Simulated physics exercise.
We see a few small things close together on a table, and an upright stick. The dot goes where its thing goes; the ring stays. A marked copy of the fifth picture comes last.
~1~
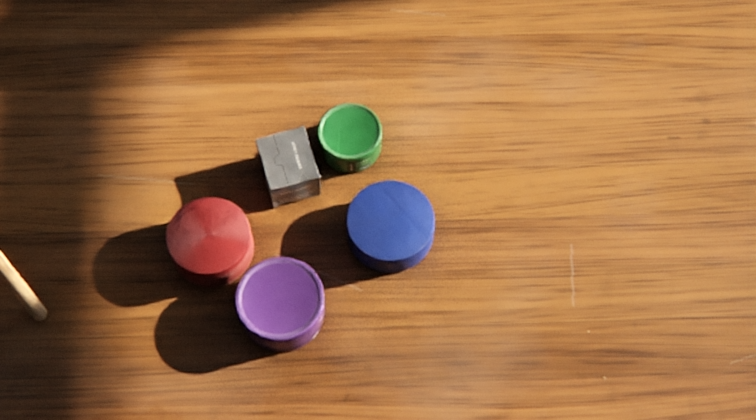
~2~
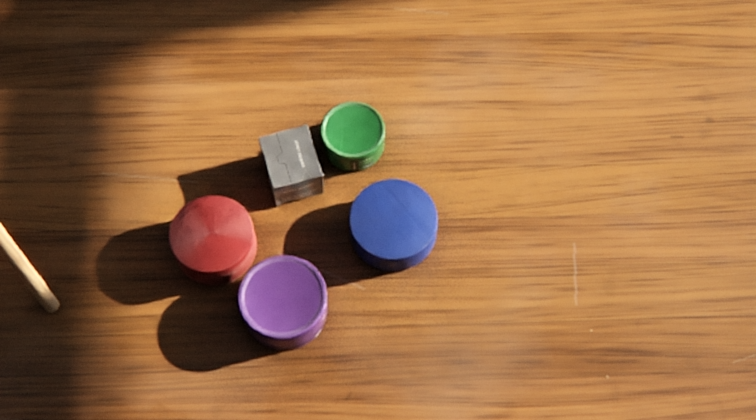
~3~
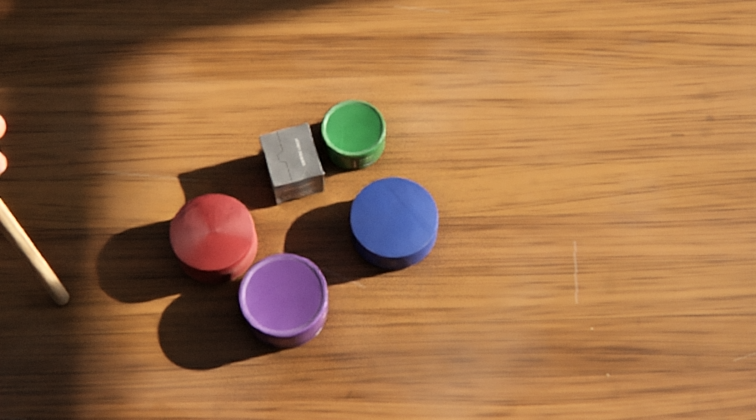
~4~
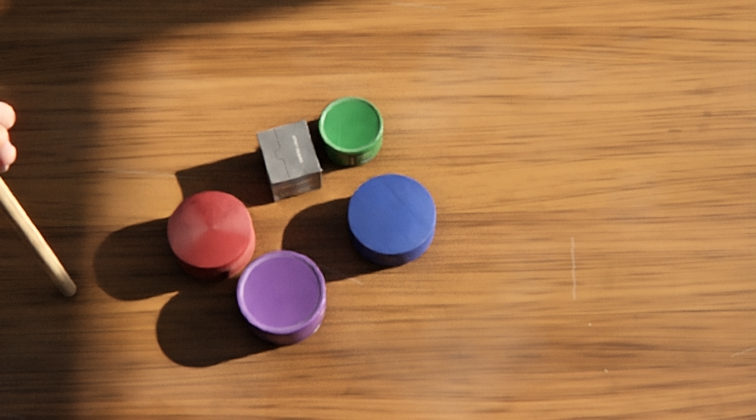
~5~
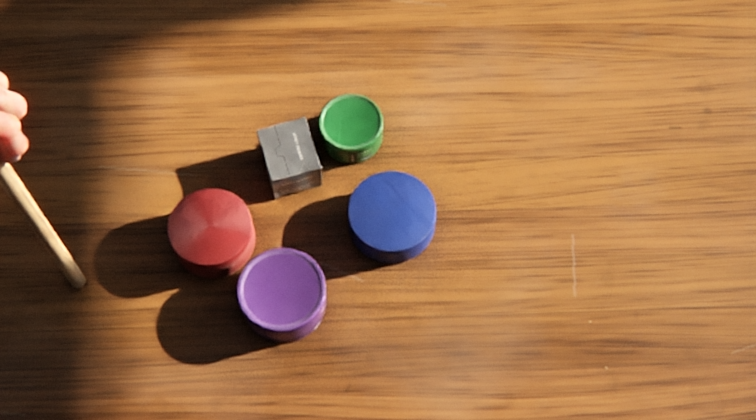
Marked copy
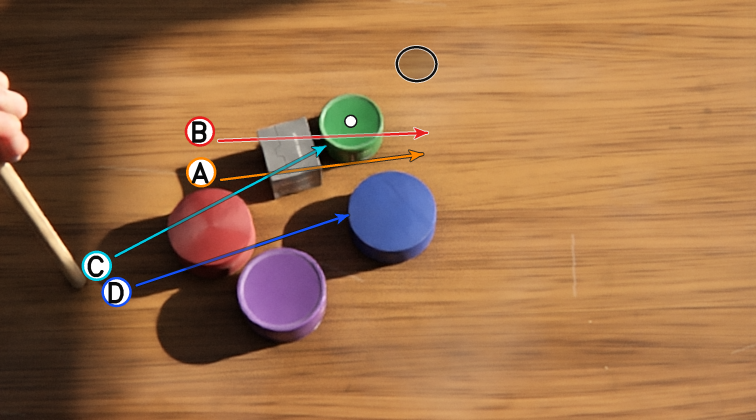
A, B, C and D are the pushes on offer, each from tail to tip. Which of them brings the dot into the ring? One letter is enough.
Arrow A does it.
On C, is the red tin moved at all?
On that stroke, yes.
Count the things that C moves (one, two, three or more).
Three or more.
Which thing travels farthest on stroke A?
The grey packet goes farthest.
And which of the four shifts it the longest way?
That is B.
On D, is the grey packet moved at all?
On that stroke, yes.
On the marked copy, A from (221, 180) to (423, 154); B from (219, 141) to (427, 133); C from (115, 256) to (326, 146); D from (137, 285) to (348, 215); the ring at (417, 64); the white dot at (350, 121).
With A. Early on, foot of the stick (294, 171); green jar (369, 120); grey packet (321, 147).
Further on, foot of the stick (367, 162); green jar (412, 86); grey packet (386, 128).
At the end, foot of the stick (422, 155); green jar (419, 70); grey packet (412, 117); the dot on the green jar is in the ring.
As for the rest, B leaves the dotted thing at (466, 123); C leaves the dotted thing at (404, 102); D leaves the dotted thing at (356, 125).
